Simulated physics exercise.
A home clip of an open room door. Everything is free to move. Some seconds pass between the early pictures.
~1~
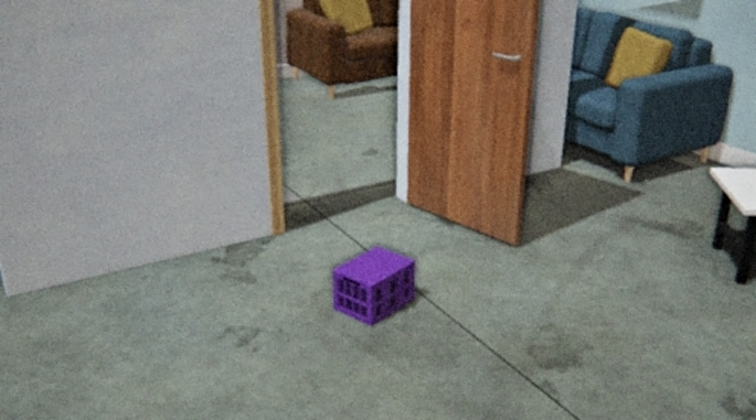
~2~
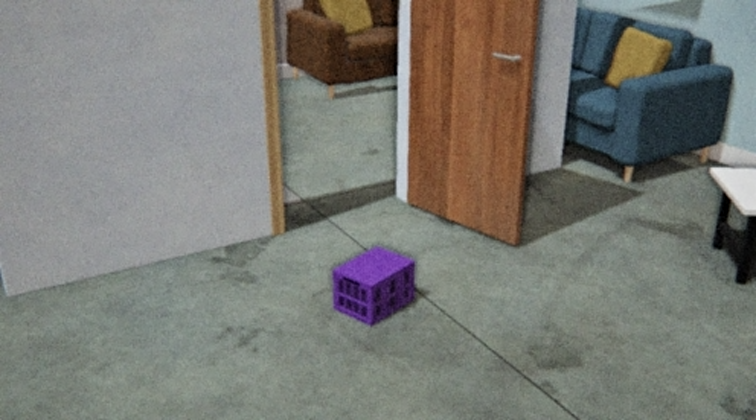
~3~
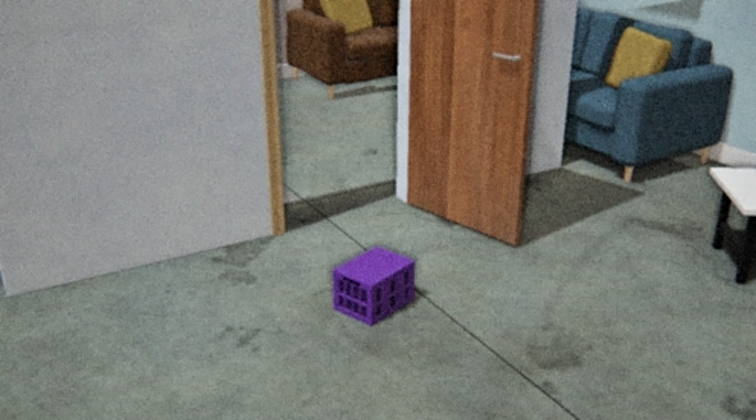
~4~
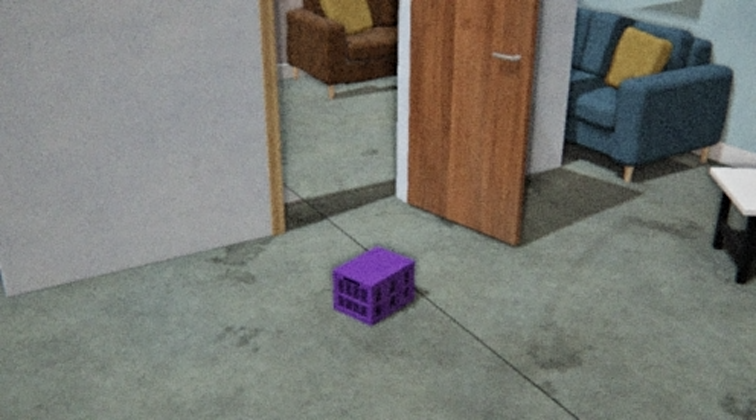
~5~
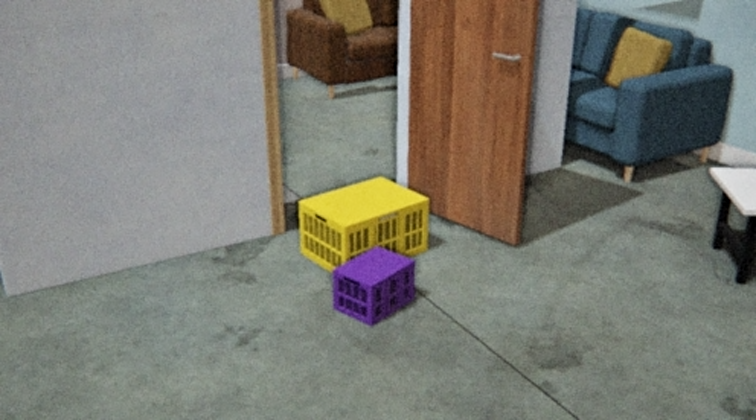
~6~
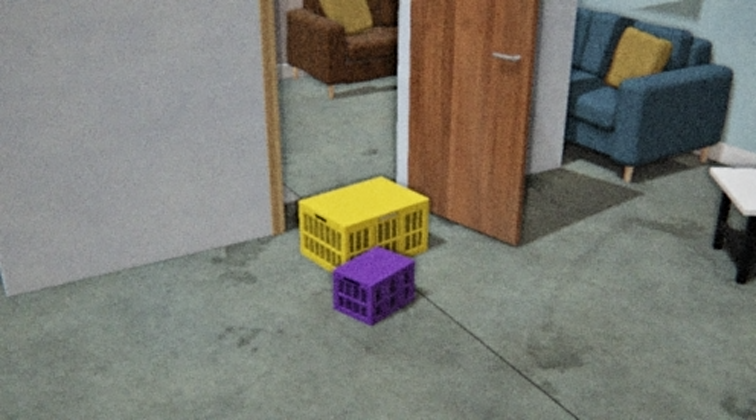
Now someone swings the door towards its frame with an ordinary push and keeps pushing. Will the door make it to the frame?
As it turns out, it is blocked.
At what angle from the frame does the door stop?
About 60°.
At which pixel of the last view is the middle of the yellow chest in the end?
Near (341, 227).
Then, 0.60 s past the last view, open by 94°.
Then, 1.10 s past the last view, open by 73°.
Then, 1.30 s past the last view, open by 65°; yellow chest displaced a little near (357, 227).
Then, 1.60 s past the last view, open by 60°; yellow chest displaced a little near (345, 227).
Finally, open by 58°; both still in place. Final places as the last picture's camera would see them, yellow chest near (341, 227).
